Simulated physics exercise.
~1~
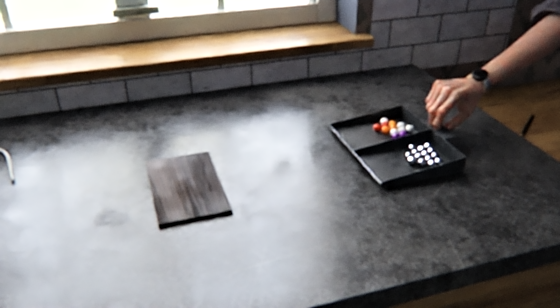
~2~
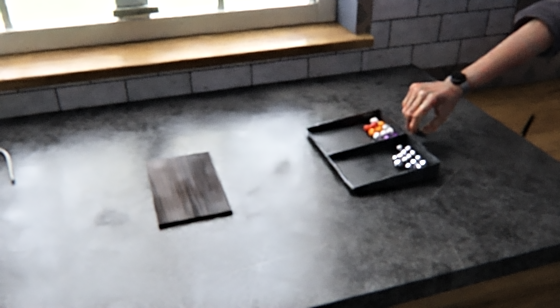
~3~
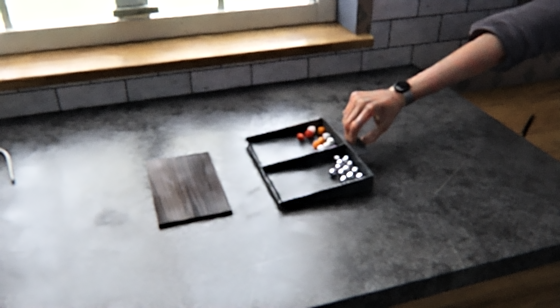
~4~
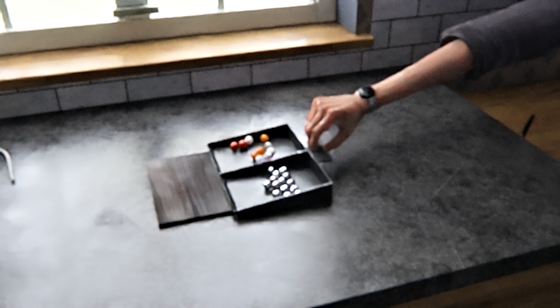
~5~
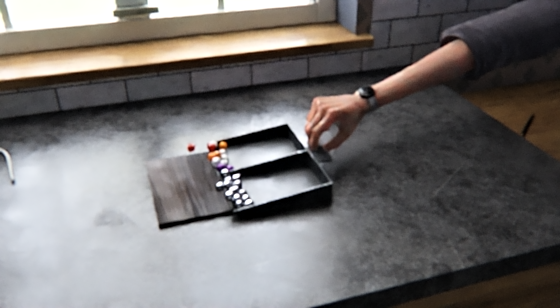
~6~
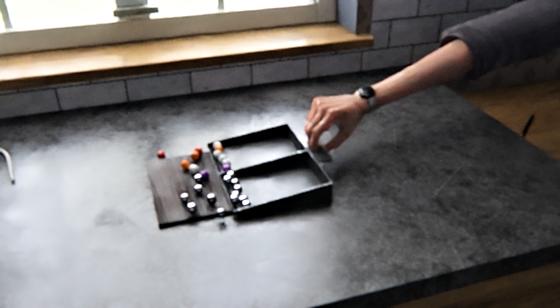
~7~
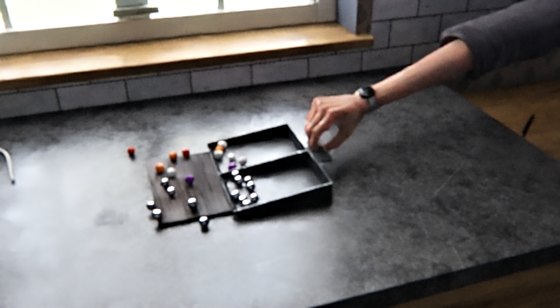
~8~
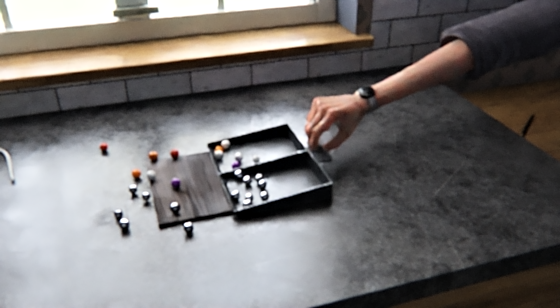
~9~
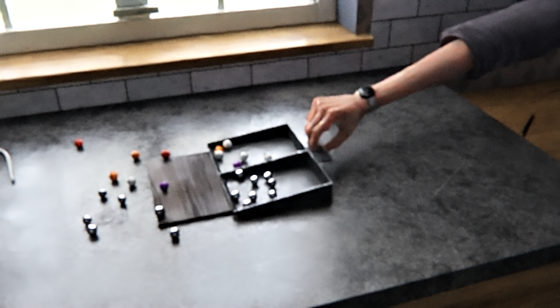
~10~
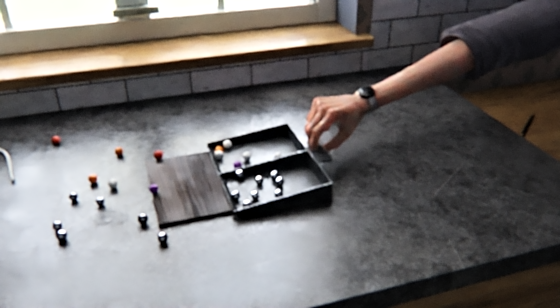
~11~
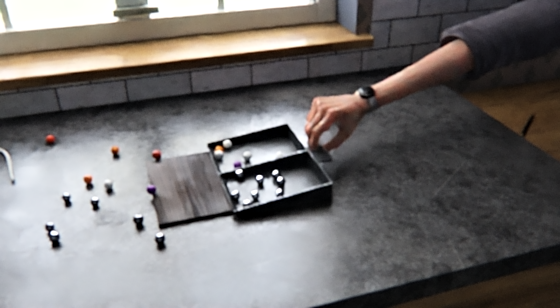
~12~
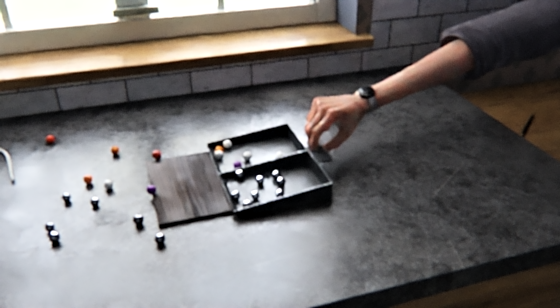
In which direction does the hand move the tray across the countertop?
The tray moves to the left, towards the flat wooden board.
